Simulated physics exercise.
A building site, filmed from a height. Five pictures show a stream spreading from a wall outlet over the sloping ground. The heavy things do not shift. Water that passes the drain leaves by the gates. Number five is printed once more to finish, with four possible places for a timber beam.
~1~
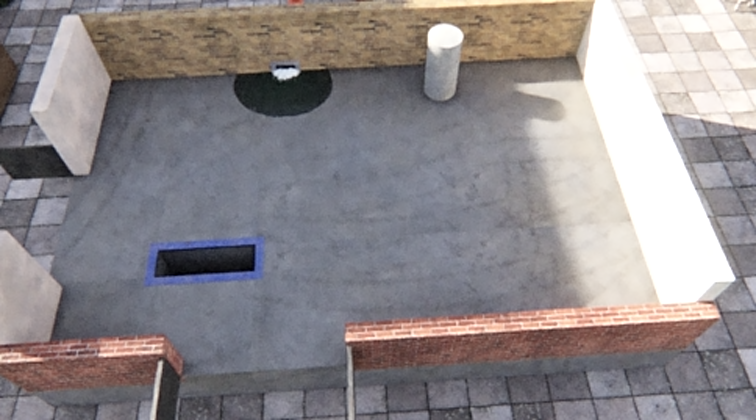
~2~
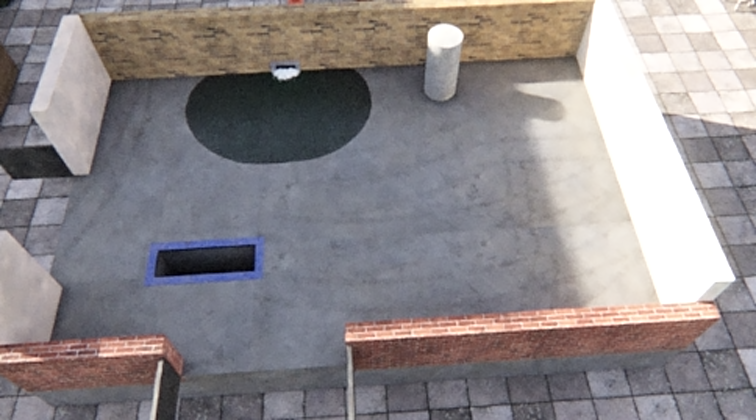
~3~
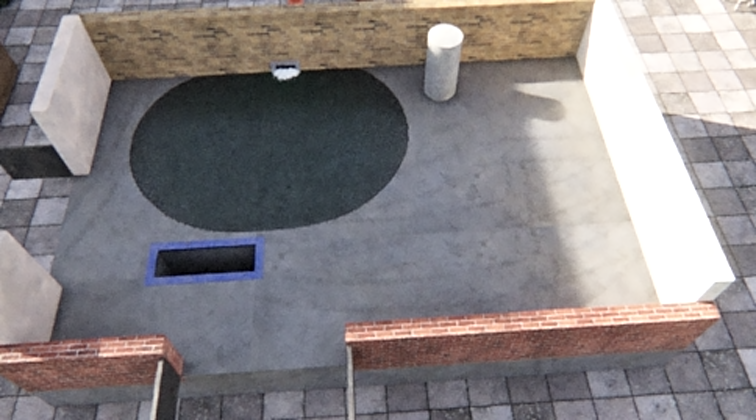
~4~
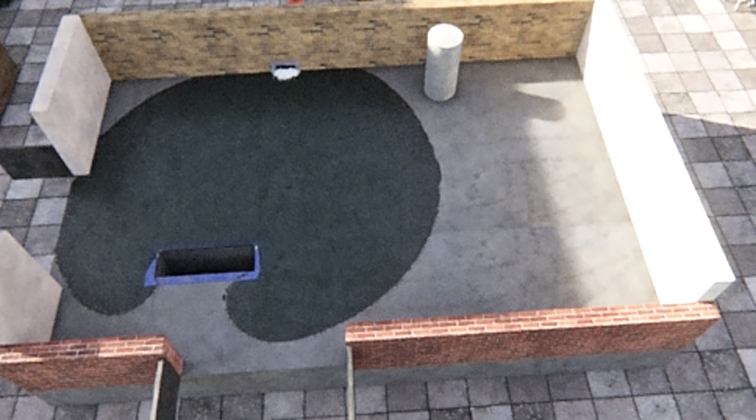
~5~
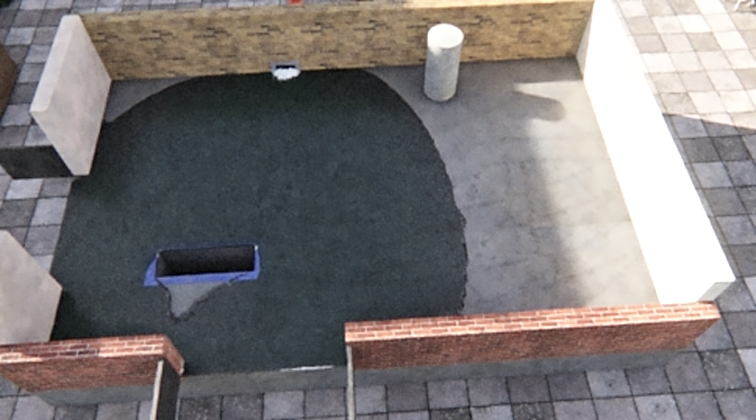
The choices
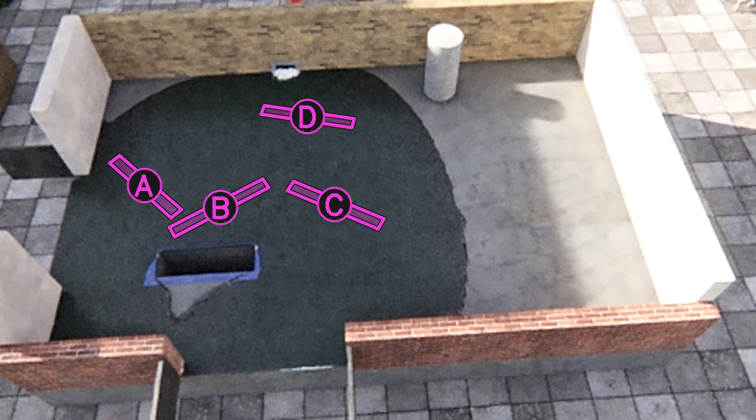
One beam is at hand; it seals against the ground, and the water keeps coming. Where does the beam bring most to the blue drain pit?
Go for A.
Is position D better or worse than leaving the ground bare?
Worse.
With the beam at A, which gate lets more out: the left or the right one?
The right gate.
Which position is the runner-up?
C it is.
On the marked copy, A from (114, 159) to (176, 213); B from (171, 231) to (265, 183); C from (290, 185) to (381, 223); D from (262, 109) to (353, 123).
For position A, about 52 % of the stream runs into the blue drain pit, about 48 % out by the gates.
For position B, about 11 % of the stream runs into the blue drain pit, about 89 % out by the gates.
For position C, about 37 % of the stream runs into the blue drain pit, about 62 % out by the gates.
For position D, about 14 % of the stream runs into the blue drain pit, about 86 % out by the gates.
